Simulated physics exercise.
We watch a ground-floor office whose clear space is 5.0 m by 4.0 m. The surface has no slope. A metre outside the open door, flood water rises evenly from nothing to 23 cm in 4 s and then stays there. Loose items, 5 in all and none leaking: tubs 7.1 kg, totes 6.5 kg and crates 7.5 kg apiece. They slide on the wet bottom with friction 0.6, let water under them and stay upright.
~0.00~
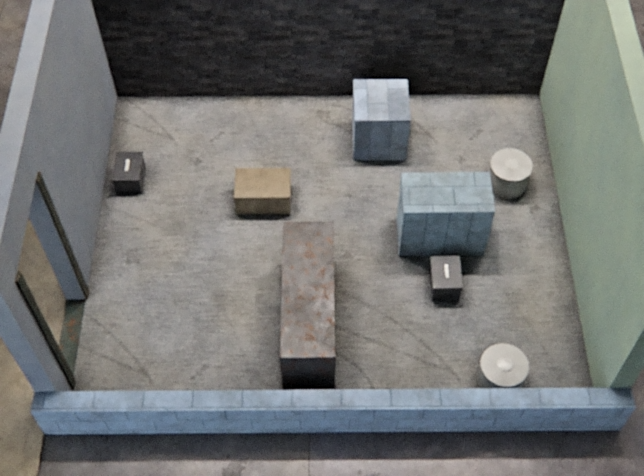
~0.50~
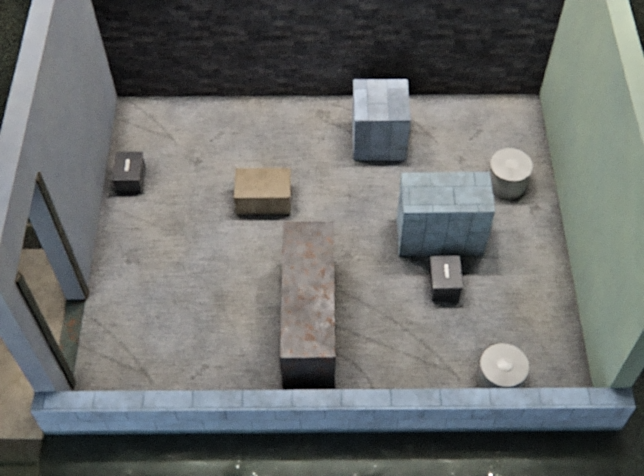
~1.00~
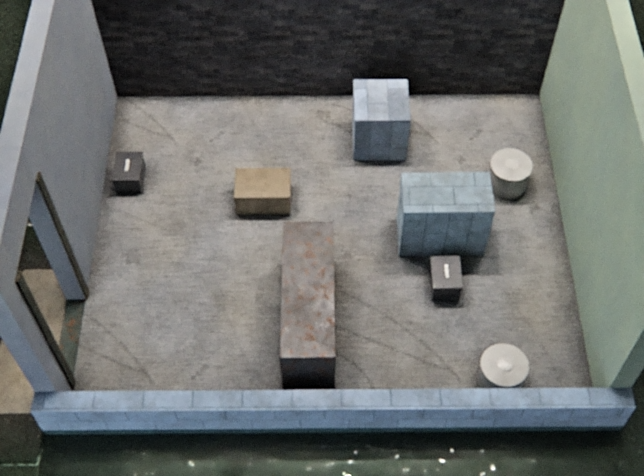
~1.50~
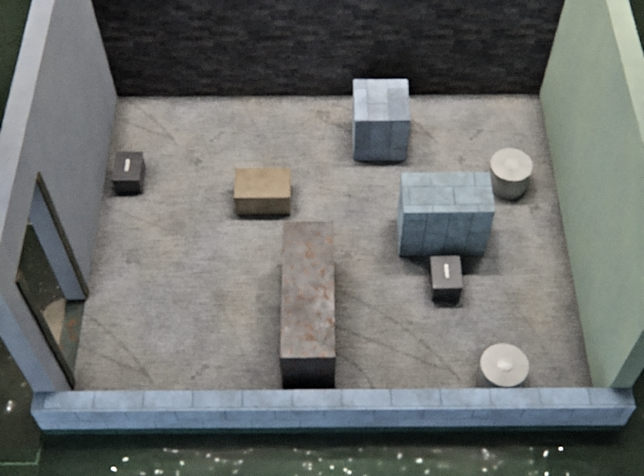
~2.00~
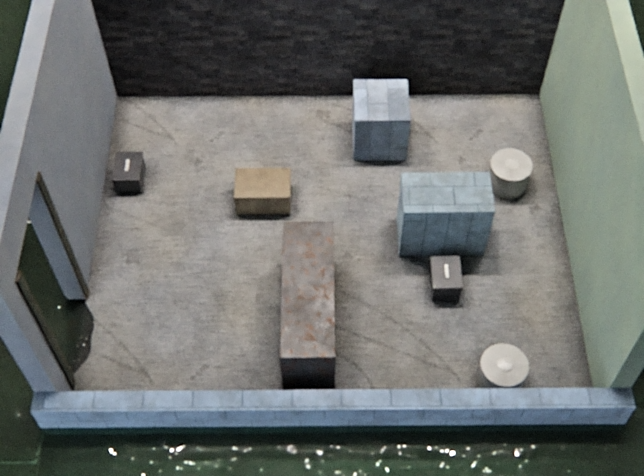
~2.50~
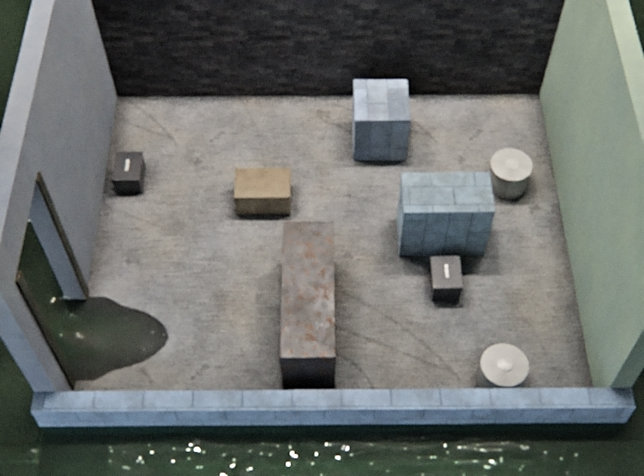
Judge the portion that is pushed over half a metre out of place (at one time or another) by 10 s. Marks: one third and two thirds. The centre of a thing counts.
That comes to less than a third.
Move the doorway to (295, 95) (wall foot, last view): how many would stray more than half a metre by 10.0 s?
In that case 2 of them.
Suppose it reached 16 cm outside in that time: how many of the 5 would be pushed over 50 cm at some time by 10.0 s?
Then 1.
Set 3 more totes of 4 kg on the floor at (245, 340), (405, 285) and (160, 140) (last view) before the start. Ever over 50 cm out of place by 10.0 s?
In that order: Past it, under, less.
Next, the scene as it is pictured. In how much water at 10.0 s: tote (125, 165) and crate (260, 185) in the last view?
About 5 and 10 cm.
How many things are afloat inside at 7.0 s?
At that moment 0.
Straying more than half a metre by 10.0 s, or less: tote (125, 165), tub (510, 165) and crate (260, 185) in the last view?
In that order: Short of it, under, more.
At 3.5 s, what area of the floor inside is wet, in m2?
Some 3.5 m2.
After 3.5 s 0 of 5 are over 50 cm from their spots; 0 afloat.
After 4.5 s 0 of 5 are over 50 cm from their spots; 0 afloat.
After 7.0 s 1 of 5 are over 50 cm from their spots; 0 afloat.
After 10.0 s 1 of 5 are over 50 cm from their spots, and 1 have been at some point; 1 afloat.
